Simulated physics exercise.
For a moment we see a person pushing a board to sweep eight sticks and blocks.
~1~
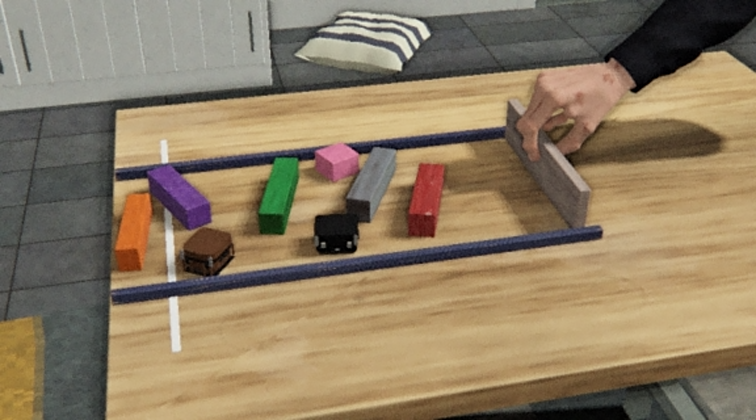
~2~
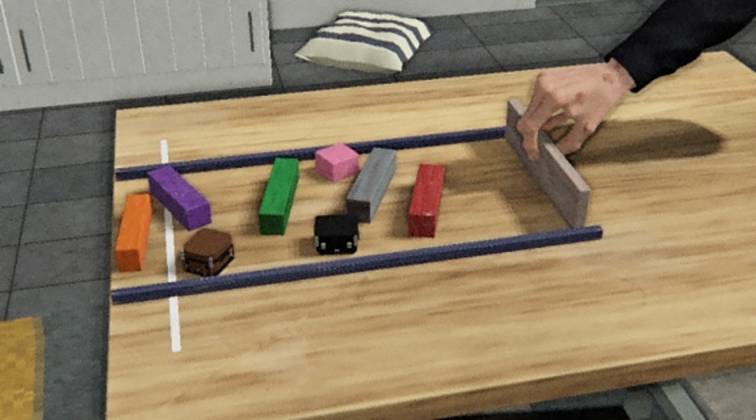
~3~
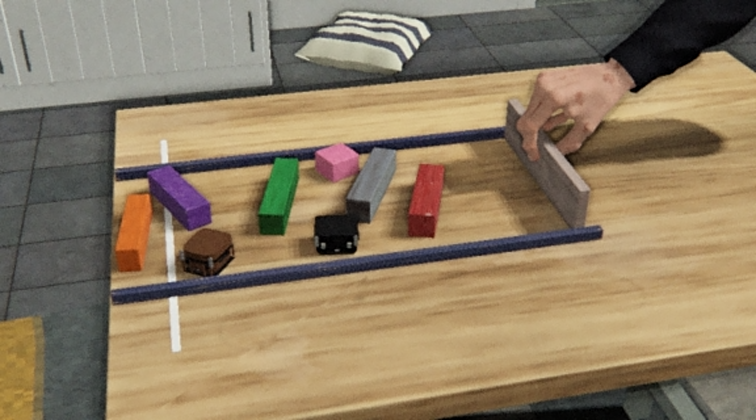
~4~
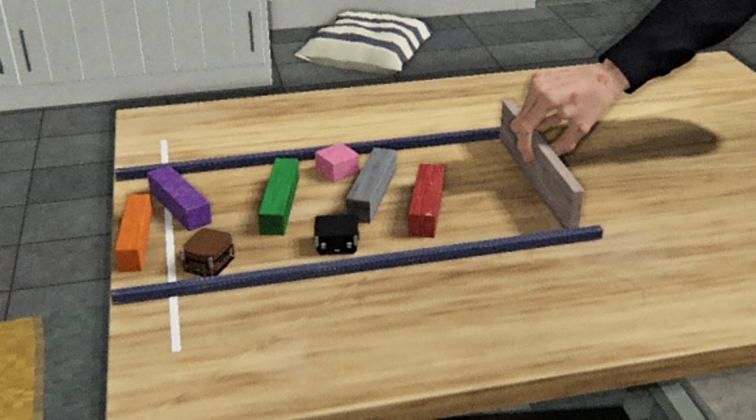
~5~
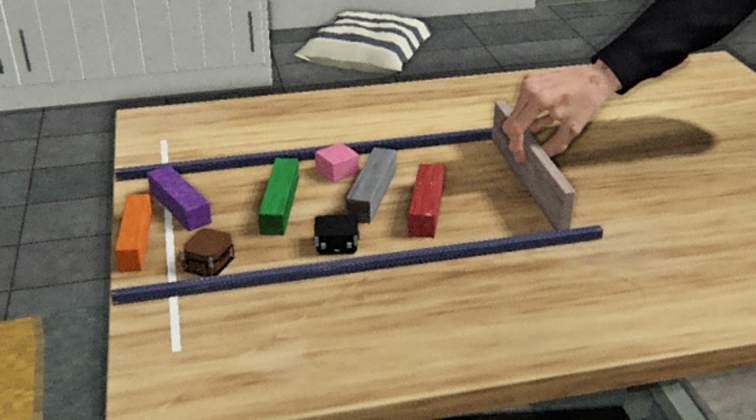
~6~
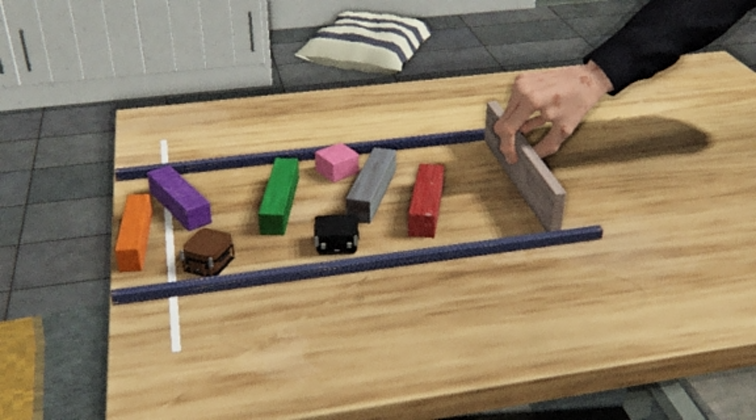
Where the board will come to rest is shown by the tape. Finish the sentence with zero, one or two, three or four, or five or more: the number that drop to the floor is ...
The number that drop to the floor is three or four.
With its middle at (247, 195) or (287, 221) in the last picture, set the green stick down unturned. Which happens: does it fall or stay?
Green stick - first try slides off, second try slides off.
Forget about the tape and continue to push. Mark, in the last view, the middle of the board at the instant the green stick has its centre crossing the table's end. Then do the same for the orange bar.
The green stick puts it at (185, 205), the orange bar at (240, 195).
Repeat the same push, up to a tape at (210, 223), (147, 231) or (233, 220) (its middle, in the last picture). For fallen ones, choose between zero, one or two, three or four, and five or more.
Trial 1 - 1 or 2; trial 2 - five or more; trial 3 - just one or two.
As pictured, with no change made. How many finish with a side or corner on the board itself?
That makes 1.
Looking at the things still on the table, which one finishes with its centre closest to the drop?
The pink block is it.
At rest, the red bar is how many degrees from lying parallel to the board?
About 0°.
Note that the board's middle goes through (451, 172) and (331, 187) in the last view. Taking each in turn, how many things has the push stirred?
Tally: 0; 5.
Soon after, none off yet; orange bar at rest near (135, 232); purple bar at rest near (179, 197); brown case at rest near (208, 254).
In the end, the number that fall off is three or four; gone, green stick, brown case, purple bar and orange bar.
